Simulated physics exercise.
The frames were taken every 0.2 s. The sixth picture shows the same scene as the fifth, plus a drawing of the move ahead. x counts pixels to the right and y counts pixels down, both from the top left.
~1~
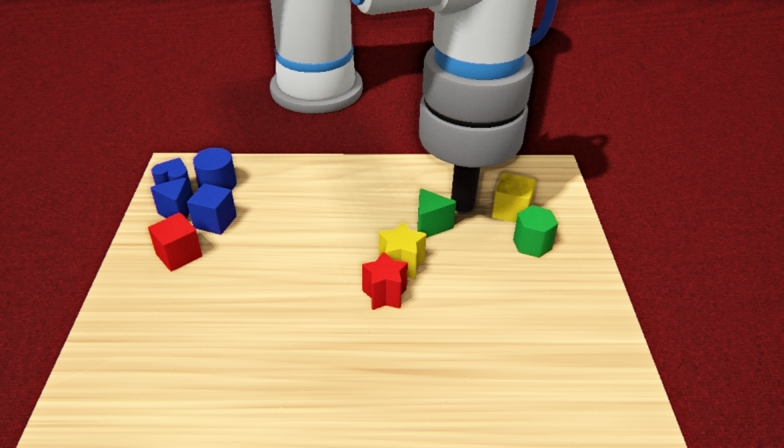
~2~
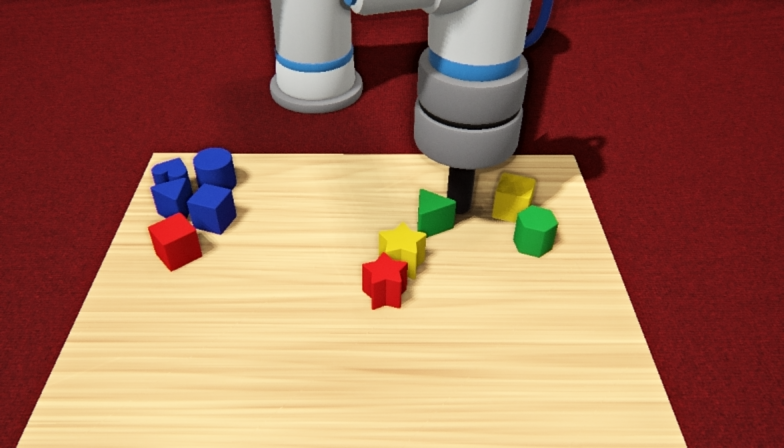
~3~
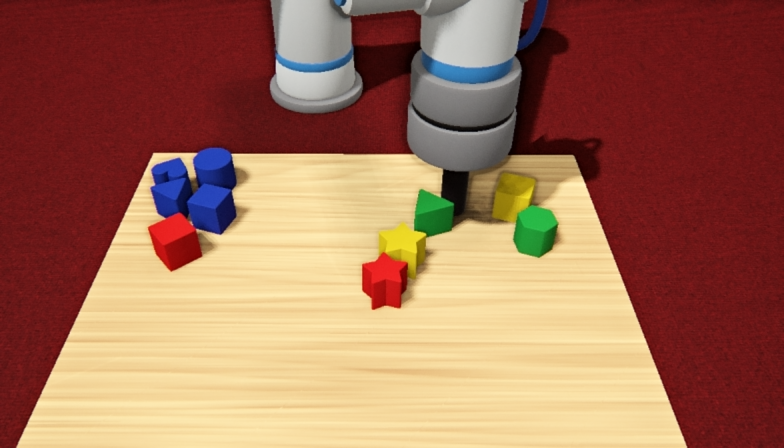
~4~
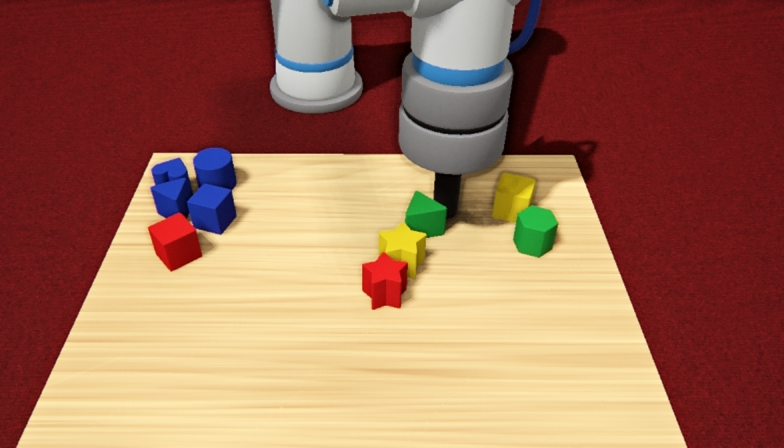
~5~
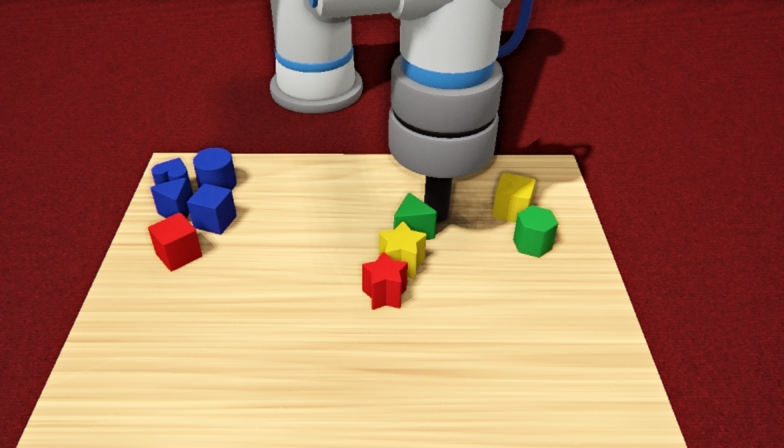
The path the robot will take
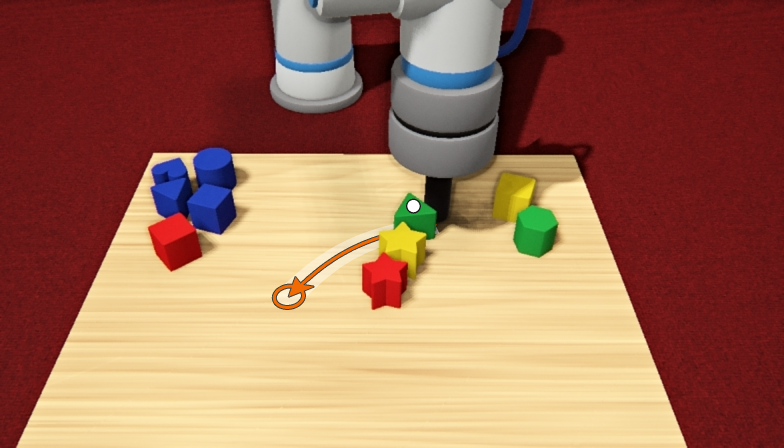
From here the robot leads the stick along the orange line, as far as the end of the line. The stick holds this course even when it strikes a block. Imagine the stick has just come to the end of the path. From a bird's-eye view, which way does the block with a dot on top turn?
It makes a clockwise turn.
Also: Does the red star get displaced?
Going by the path, no.
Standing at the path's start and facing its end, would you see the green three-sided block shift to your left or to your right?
Answer: Rightward.
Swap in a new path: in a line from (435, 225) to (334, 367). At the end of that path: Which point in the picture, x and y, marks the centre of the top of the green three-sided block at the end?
It should be at (388, 217) by then.
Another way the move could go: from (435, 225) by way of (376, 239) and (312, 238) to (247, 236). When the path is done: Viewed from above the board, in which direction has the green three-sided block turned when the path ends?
Viewed from overhead, the green three-sided block winds up turned anticlockwise.
The line goes from (435, 225) by way of (381, 237) and (331, 261) to (289, 297); the dot is on the green three-sided block.
The first path, step by step. One third of the way, stick at (380, 228); green three-sided block at (355, 217).
Two thirds of the way, stick at (331, 252); green three-sided block at (300, 234), turned 50° clockwise.
At the end, stick at (288, 287); red star unmoved; yellow star unmoved; green three-sided block at (286, 237), turned 75° clockwise.
